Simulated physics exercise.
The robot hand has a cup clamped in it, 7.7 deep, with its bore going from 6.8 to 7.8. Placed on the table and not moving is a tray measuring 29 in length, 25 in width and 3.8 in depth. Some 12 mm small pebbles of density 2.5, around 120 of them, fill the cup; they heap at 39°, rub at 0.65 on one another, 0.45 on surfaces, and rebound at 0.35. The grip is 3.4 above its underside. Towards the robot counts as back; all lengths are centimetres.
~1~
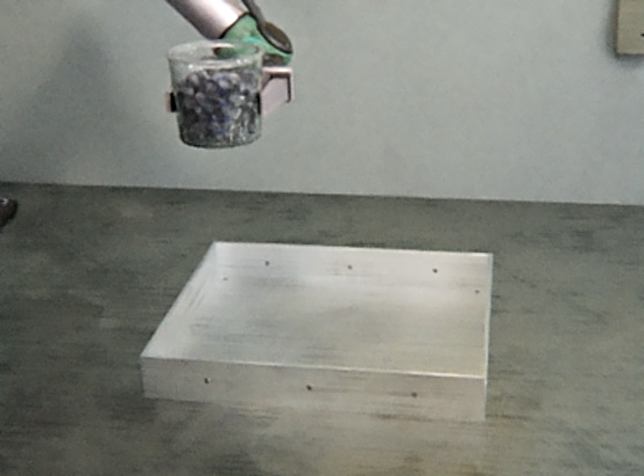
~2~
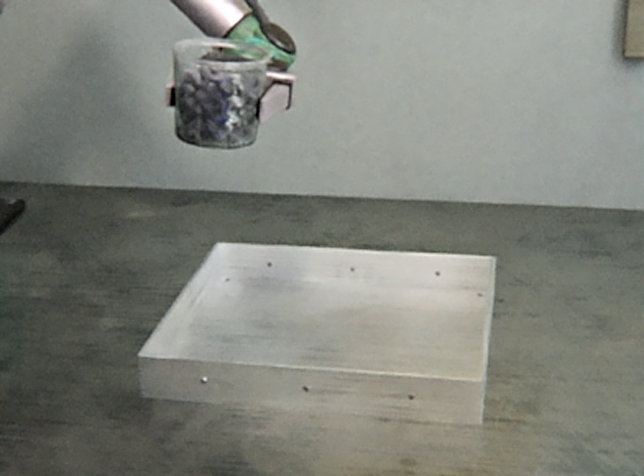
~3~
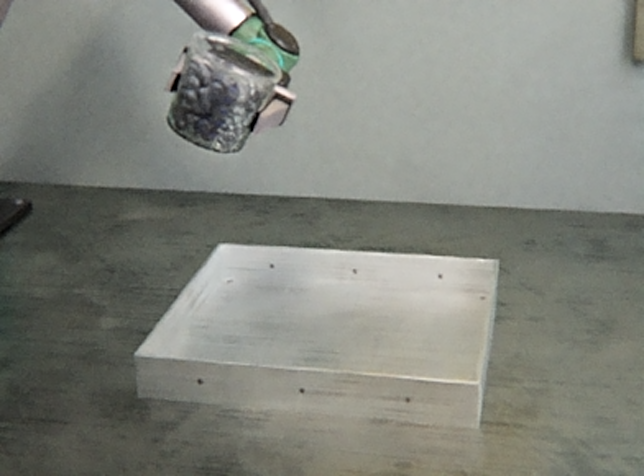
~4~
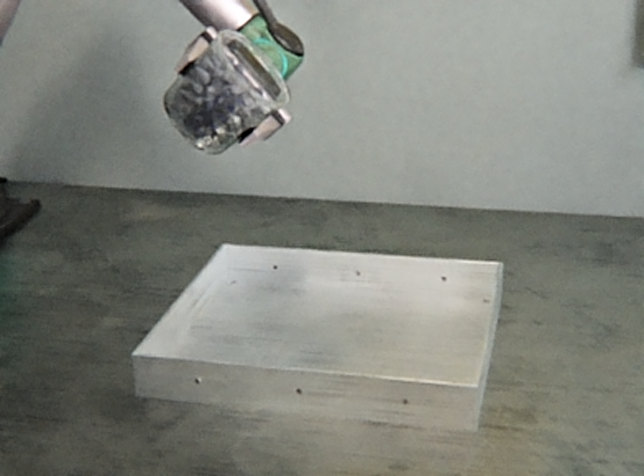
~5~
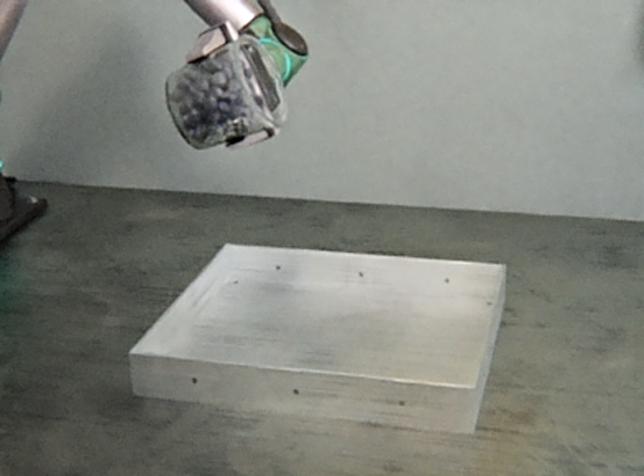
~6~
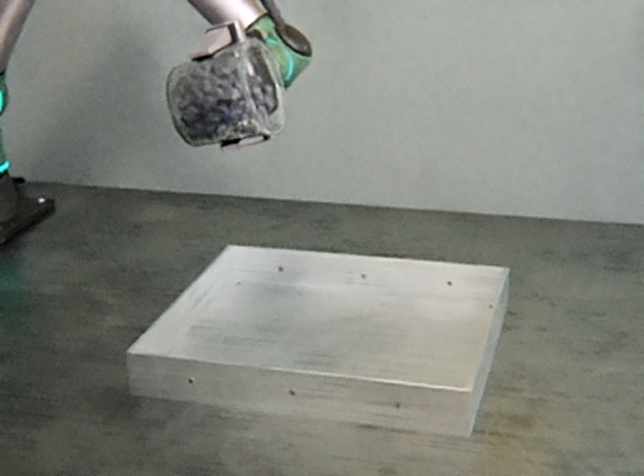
At first, a robot arm holds a clear cup full of small dark pieces upright above an empty, shallow clear tray on a table. The arm then steadily tilts the cup forward until it lies nearly on its side, with the pieces still inside, while the tray stays empty below.
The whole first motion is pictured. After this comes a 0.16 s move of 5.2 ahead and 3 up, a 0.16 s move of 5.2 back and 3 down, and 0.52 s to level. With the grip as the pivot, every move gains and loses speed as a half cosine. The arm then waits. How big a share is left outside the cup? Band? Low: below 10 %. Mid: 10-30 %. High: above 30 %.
High.
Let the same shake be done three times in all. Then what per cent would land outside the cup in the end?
About 85 per cent, then.
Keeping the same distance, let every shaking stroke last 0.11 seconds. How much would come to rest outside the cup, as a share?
The share would be near 100 %.
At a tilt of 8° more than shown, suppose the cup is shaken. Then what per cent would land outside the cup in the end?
Around 75 in a hundred, I'd say.
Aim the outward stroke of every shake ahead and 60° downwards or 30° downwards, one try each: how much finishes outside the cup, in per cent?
You'd get about 5 per cent with the first setting and about 15 per cent with the second.
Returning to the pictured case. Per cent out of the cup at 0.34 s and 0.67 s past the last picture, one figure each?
I'd put it near 50 percent first and near 55 percent later.
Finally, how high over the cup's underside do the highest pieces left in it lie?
It reaches close to 5.5 cm in the end.
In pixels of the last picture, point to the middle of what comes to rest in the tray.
I'd point to somewhere near (367, 344).
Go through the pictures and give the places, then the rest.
The cup middle at (218, 96), level; upper third of the load around (216, 83), from x 180 to 250, top at y 70; 124 in the cup, in the first frame.
The cup middle at (219, 96), tilted 7° forward; upper third of the load around (219, 83), from x 185 to 255, top at y 70, in the second frame.
The cup middle at (220, 96), tilted 26° forward; upper third of the load around (218, 84), from x 180 to 260, top at y 65, in the third frame.
The cup middle at (223, 97), tilted 48° forward; upper third of the load around (216, 83), from x 180 to 260, top at y 60, in the fourth frame.
The cup middle at (224, 97), tilted 67° forward; upper third of the load around (215, 82), from x 180 to 260, top at y 65, in the fifth frame.
The cup middle at (224, 97), tilted 74° forward; upper third of the load around (213, 83), from x 180 to 270, top at y 70; 124 in the cup, in the sixth frame.
Then, 0.34 s on, tilted 74° forward, highest piece 24 above the table; 62 in the cup, 62 in flight or on a rim.
Then, 0.67 s on, tilted 17° forward, highest piece 26 above the table; 66 in the tray, 57 in the cup, 1 on the table or floor.
Then, 1.04 s on, level, highest piece 26 above the table; 66 in the tray, 57 in the cup, 1 on the table or floor.
Then, 2.09 s on, level, highest piece 26 above the table; 66 in the tray, 57 in the cup, 1 on the table or floor.
In the end, 66 in the tray, 57 in the cup, 1 on the table or floor. That is 54 % outside the cup.
